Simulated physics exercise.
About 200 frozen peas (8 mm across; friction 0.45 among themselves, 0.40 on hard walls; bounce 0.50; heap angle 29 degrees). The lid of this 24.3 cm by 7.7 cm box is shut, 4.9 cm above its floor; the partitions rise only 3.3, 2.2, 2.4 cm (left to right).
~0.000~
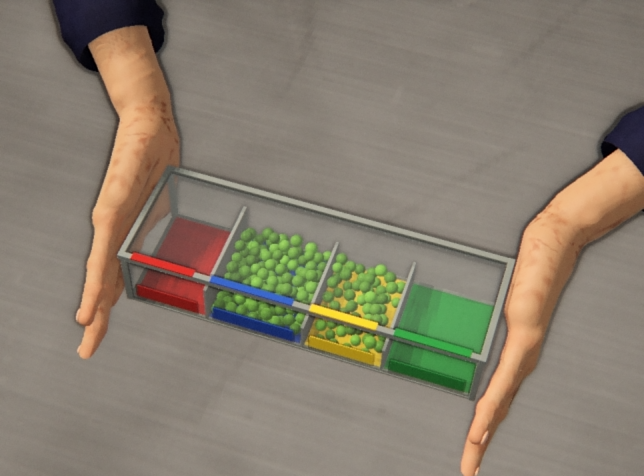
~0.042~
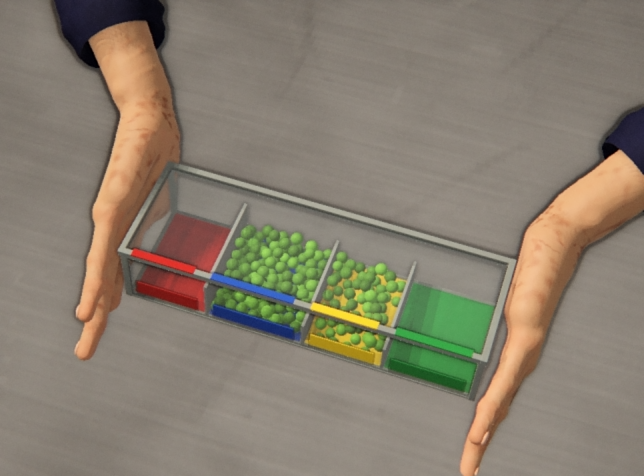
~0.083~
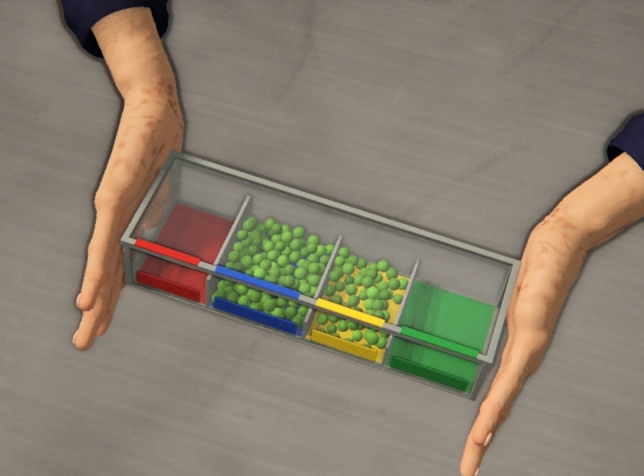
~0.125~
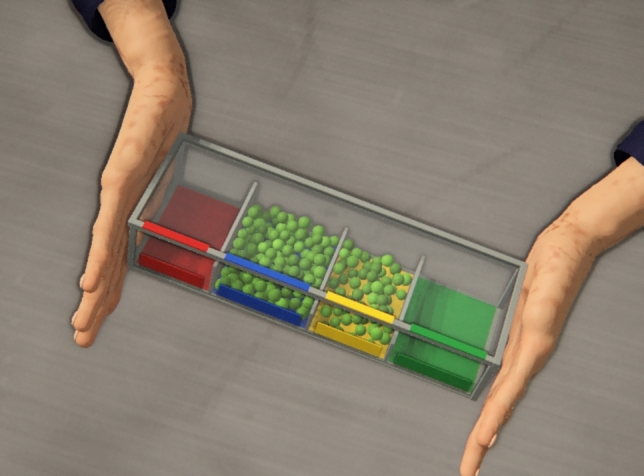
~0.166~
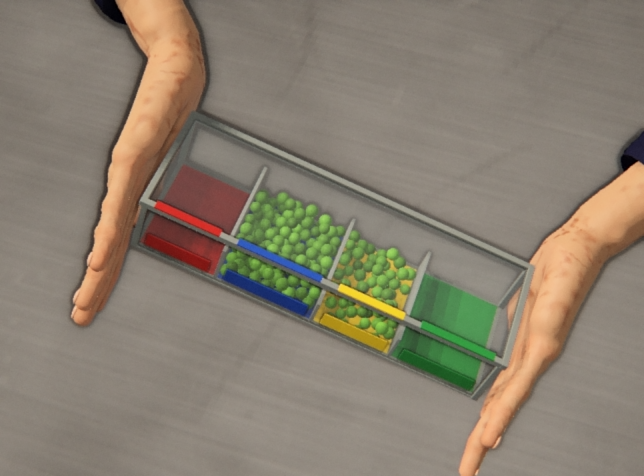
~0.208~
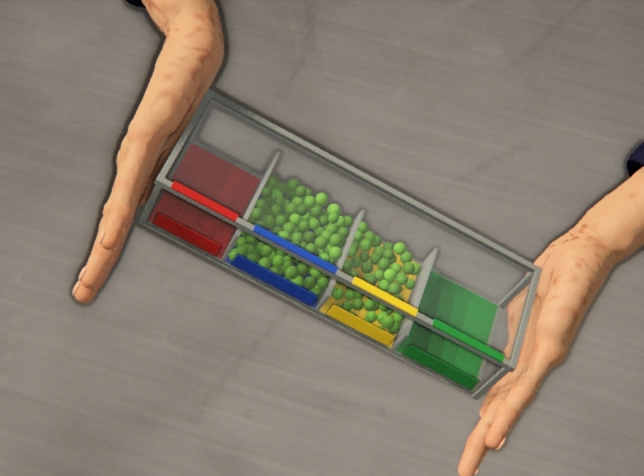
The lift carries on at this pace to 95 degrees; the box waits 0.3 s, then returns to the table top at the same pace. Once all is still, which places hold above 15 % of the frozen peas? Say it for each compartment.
Red: No, blue: No, green: Yes, yellow: No.
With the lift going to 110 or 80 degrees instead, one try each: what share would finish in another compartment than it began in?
About 100 and 55 per cent.
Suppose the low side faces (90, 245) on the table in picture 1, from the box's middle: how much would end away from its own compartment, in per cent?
About 45 per cent.
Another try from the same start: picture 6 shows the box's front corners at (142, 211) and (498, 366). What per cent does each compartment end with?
Red 0; blue 5; green 90; yellow 5.
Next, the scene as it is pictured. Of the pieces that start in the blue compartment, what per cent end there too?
Roughly 0 per cent.
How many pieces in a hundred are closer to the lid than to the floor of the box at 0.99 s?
About 60 per cent.
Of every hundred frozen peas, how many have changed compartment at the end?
Some 95 per cent.
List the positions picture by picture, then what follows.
Box tilt 0 degrees, front corners at (125, 254) and (481, 357); blue 70 %, yellow 30 %, in the first picture.
Box tilt 1 degrees, front corners at (126, 250) and (482, 357), in the second picture.
Box tilt 4 degrees, front corners at (129, 240) and (486, 358), lowest corner right back, in the third picture.
Box tilt 9 degrees, front corners at (136, 222) and (494, 360), lowest corner right back, in the fourth picture.
Box tilt 14 degrees, front corners at (148, 201) and (502, 361), lowest corner right back, in the fifth picture.
Box tilt 20 degrees, front corners at (164, 180) and (510, 363), lowest corner right back; blue 70 %, yellow 30 %. The box's pace is about 135 degrees a second, in the sixth picture.
After 0.99 s, tilt 95 degrees; blue 10 %, green 70 %, yellow 20 %.
Then, at 1.51 s, tilt 50 degrees; green 95 %, yellow 5 %.
After 2.09 s, tilt 0 degrees; green 95 %, yellow 5 %.
By 2.6 s all is still; red 0 %, blue 0 %, green 95 %, yellow 5 %.
